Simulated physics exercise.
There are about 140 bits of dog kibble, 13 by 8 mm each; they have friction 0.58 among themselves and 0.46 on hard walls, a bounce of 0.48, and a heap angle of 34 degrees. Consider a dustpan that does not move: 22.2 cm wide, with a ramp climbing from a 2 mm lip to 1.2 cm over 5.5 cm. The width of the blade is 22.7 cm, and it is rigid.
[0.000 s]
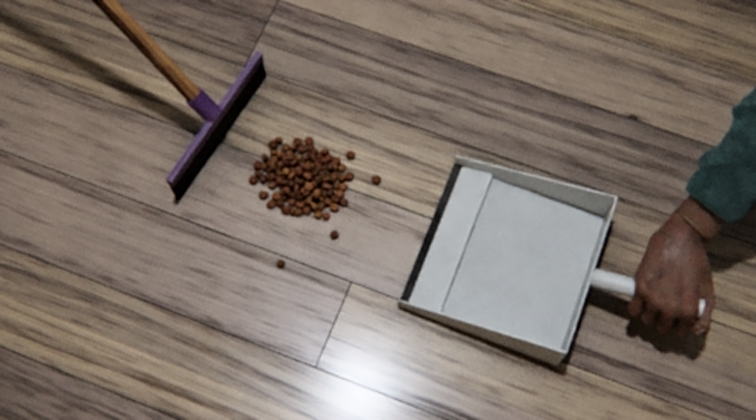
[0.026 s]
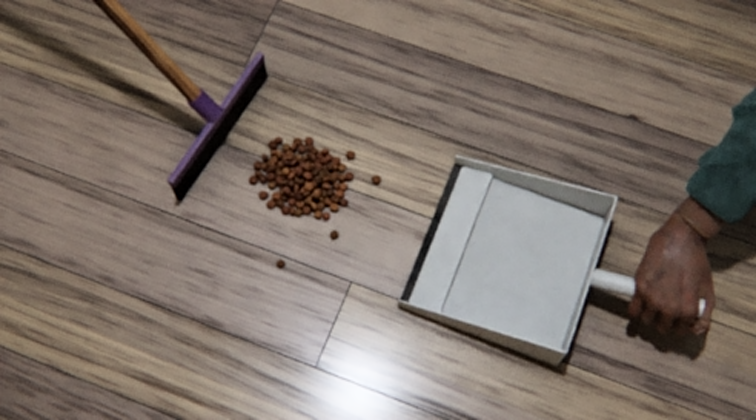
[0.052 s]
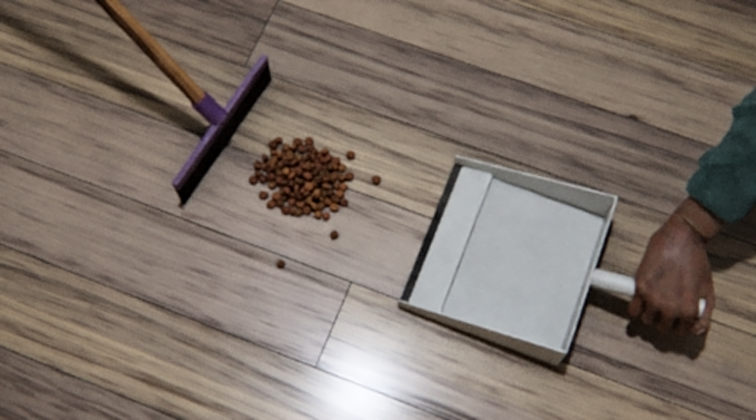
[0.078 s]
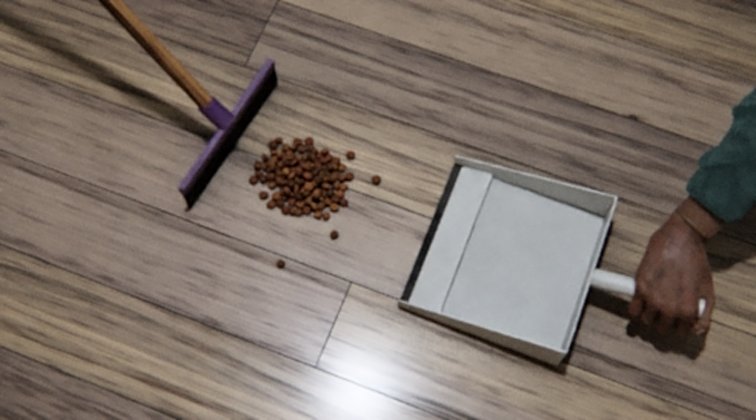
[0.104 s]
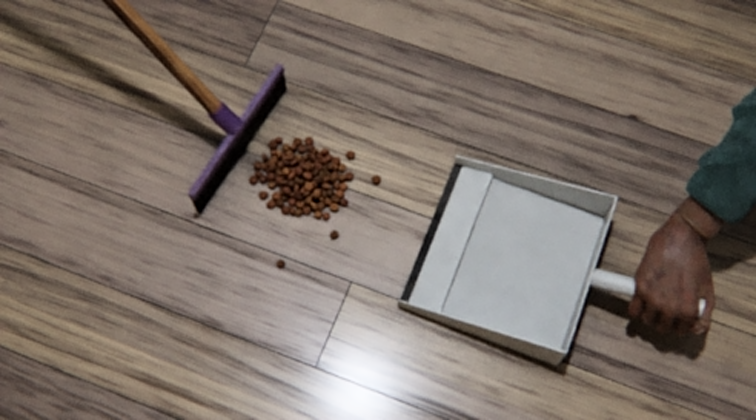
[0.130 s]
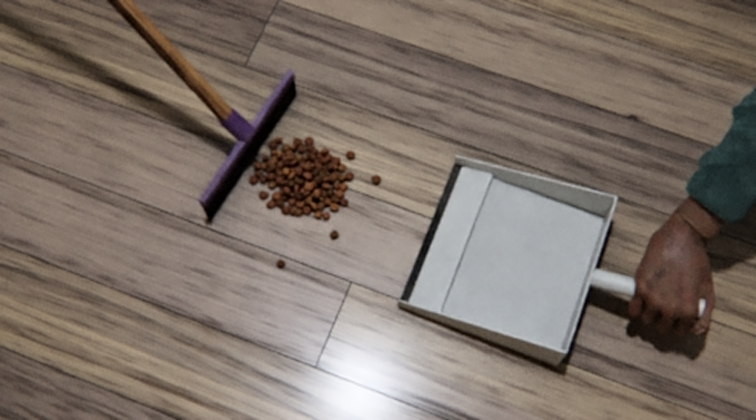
The clip opens on a wooden floor with a pile of brown kibble between a purple blade on a wooden handle and a pale dustpan held by a hand at right. The blade slides slowly, then faster, a short way right and slightly down, closing in on the kibble, while pile, pan and hand stay still.
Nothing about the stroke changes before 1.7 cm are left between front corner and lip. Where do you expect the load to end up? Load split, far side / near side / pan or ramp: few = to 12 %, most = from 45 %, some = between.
Split - far side: Few, near side: Few, pan: Some.
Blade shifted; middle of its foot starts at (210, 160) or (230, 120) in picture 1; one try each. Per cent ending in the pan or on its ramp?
40 and 30 per cent, roughly.
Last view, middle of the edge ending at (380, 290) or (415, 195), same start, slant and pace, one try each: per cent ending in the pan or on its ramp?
Roughly 40 % and 25 %.
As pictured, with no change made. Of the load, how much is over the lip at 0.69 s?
I'd put it near 35 per cent at that point.
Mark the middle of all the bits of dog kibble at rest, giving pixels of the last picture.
Somewhere around (418, 247) in the final frame.
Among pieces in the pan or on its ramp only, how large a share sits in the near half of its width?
About 50 percent of it.
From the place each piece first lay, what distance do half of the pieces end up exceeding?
It comes to some 20 cm.
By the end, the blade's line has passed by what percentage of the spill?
My guess is close to 0 per cent.
Then, at 0.31 s, middle of the blade 15 cm from the lip; 0 % over the lip, far side 0 %, near side 0 %.
After 0.44 s, middle of the blade 6 cm from the lip; 0 % over the lip, far side 0 %, near side 0 %.
After 0.69 s, middle of the blade 3 cm from the lip; 35 % over the lip, far side 0 %, near side 5 %.
In the end, at 1.0 s, far side 0 %, near side 5 %, pan 35 %, in front of the lip or behind the blade 60 %.
